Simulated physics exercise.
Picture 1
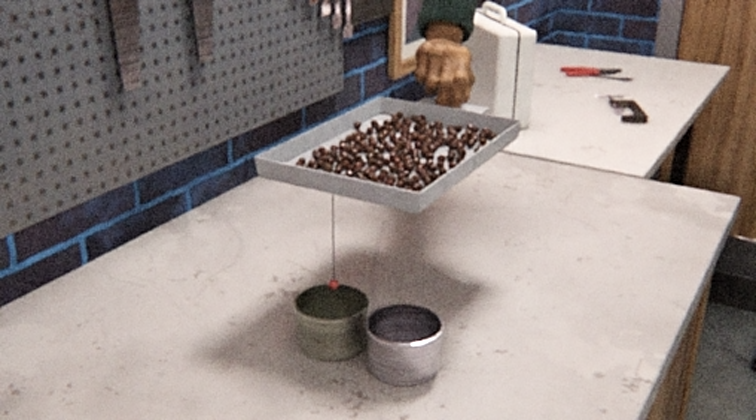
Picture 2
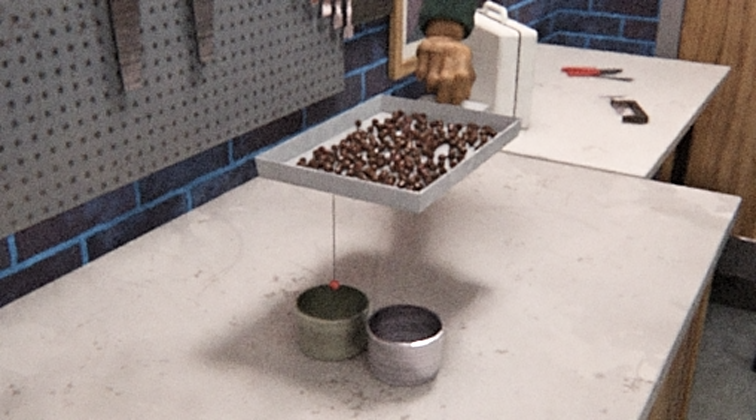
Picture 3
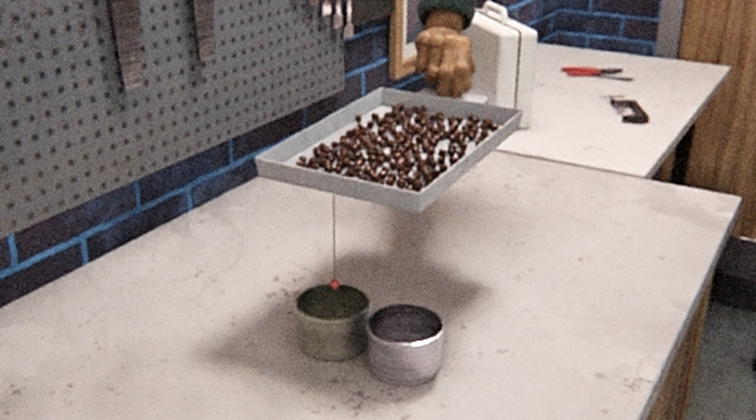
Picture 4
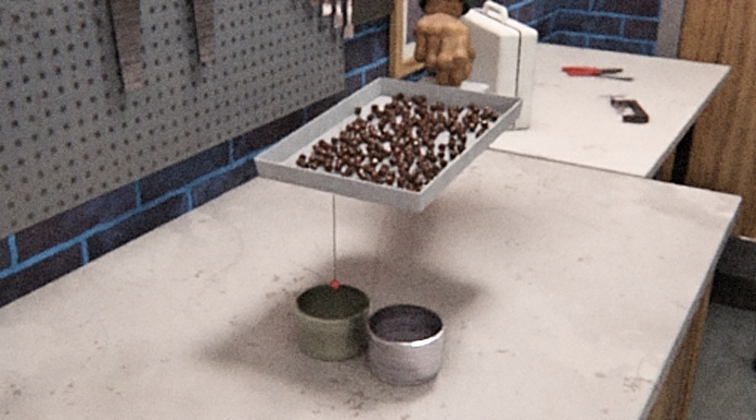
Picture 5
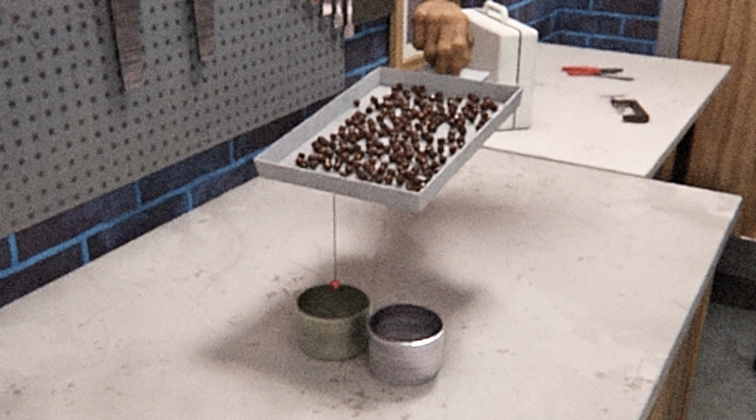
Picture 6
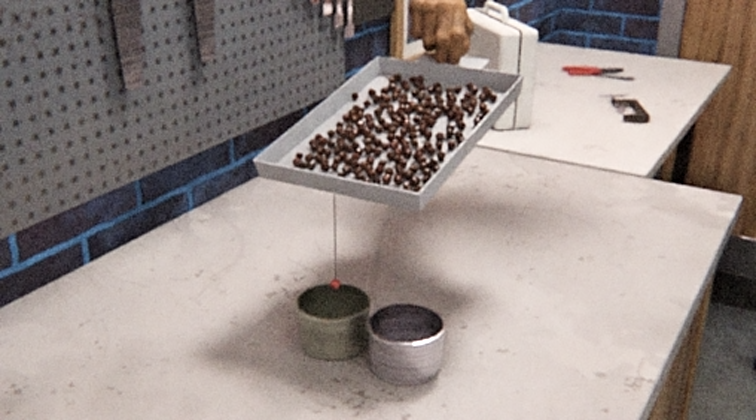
On a workshop counter, a brown hand slowly raised the far end of a shallow grey tray of small dark brown balls above two metal dishes, and some of the balls began to shift.
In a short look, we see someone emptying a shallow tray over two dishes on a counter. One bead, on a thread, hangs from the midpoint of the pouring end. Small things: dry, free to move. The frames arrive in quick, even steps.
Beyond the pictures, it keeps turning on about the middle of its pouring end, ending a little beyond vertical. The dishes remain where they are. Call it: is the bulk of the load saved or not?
The bulk is not saved.
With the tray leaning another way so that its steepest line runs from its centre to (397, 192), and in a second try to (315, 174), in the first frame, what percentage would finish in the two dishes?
The first try would leave around 60 per cent there, the second around 0 per cent.
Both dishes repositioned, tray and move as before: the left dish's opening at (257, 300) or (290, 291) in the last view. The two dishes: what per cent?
First try: Roughly 60 per cent; second try: Roughly 10 per cent.
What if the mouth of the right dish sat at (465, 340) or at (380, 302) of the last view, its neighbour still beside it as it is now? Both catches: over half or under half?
First shift, a minority share; second shift, a minority share.
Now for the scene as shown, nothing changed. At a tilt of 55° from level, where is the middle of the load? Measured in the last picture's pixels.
Centre estimate: (339, 154).
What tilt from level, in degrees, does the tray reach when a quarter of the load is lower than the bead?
Roughly 95 degrees of tilt.
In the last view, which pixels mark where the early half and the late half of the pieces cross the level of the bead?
It goes through near (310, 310) first, then near (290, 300).
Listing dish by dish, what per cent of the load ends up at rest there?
Around 0 in a hundred in the left dish and around 0 in a hundred in the right dish.
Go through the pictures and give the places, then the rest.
In the first picture, corners of the pouring end (258, 157) and (418, 192), level; middle of the load (406, 153), chocolate balls; left dish (312, 335); right dish (386, 359); bead on its thread (334, 285).
In the second picture, corners of the pouring end (259, 157) and (419, 192), level; middle of the load (406, 152).
In the third picture, corners of the pouring end (259, 157) and (419, 192), tipped barely, level across its low end; middle of the load (406, 148).
In the fourth picture, corners of the pouring end (258, 158) and (418, 192), tipped a little, level across its low end; middle of the load (406, 142).
In the fifth picture, corners of the pouring end (258, 158) and (418, 192), tipped a little, level across its low end; middle of the load (406, 136).
In the sixth picture, corners of the pouring end (257, 159) and (417, 192), tipped a little, level across its low end; middle of the load (404, 132), roughly a quarter on the move; left dish (313, 334); right dish (388, 358).
Just after the last frame, tray tipped steeply; almost all on the tray; just a few outside both; just a few in the air.
A moment on, tray tipped right over; roughly two thirds on the tray; about a tenth outside both; roughly a quarter in the air.
Further on, tray tipped past a quarter turn; every one outside both.
When it is over, tray tipped past a quarter turn; not one in the right dish; not one in the left dish; every one outside both.
